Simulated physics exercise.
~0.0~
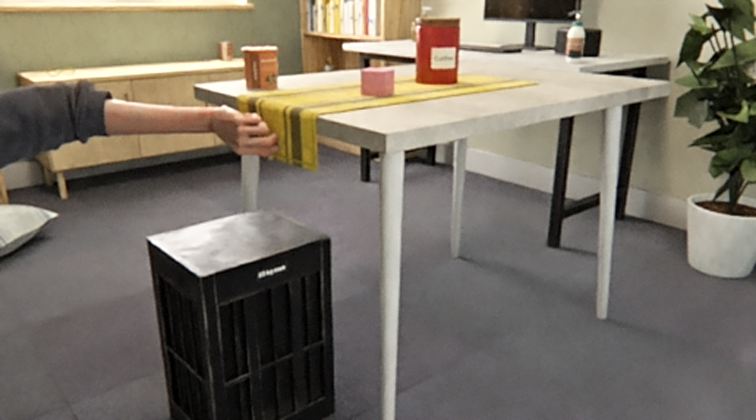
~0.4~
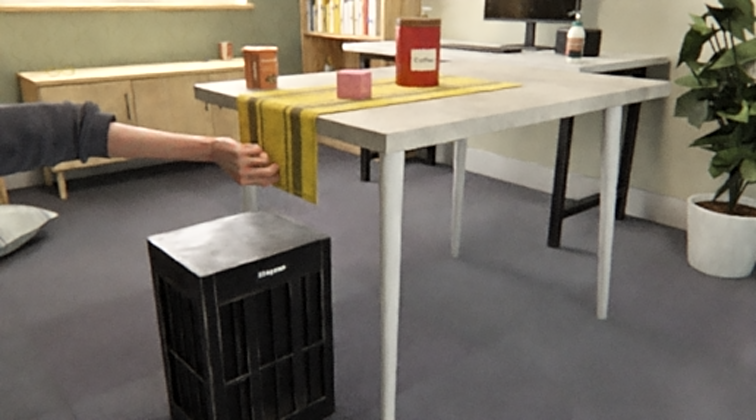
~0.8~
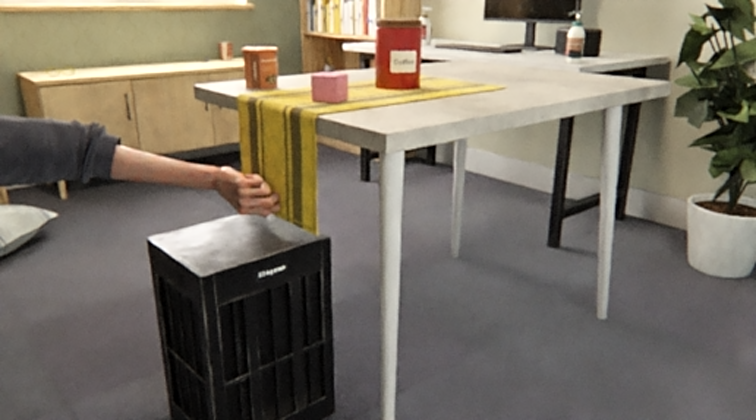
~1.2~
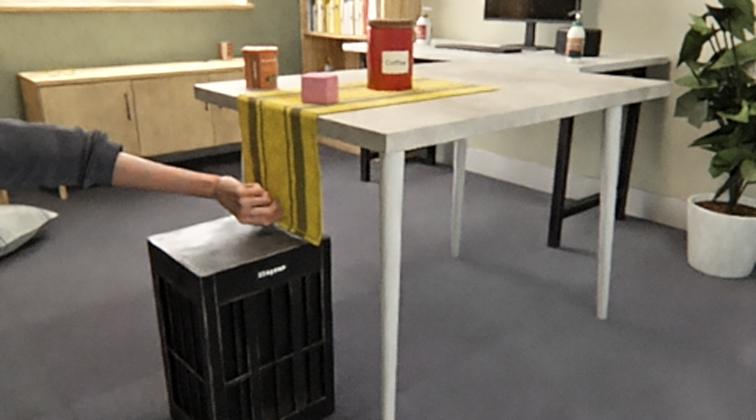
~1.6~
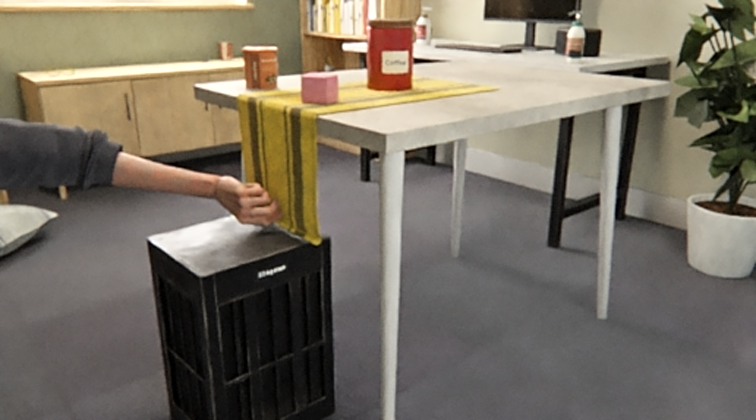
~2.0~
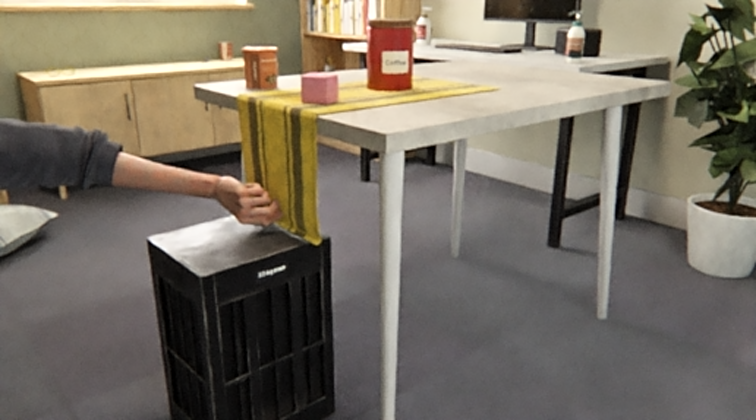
In a room with a pale table, a hand slowly pulled the end of a yellow striped tea towel down toward a black crate, carrying a pink block and red canister left, then stopped at the crate with everything still on the table.
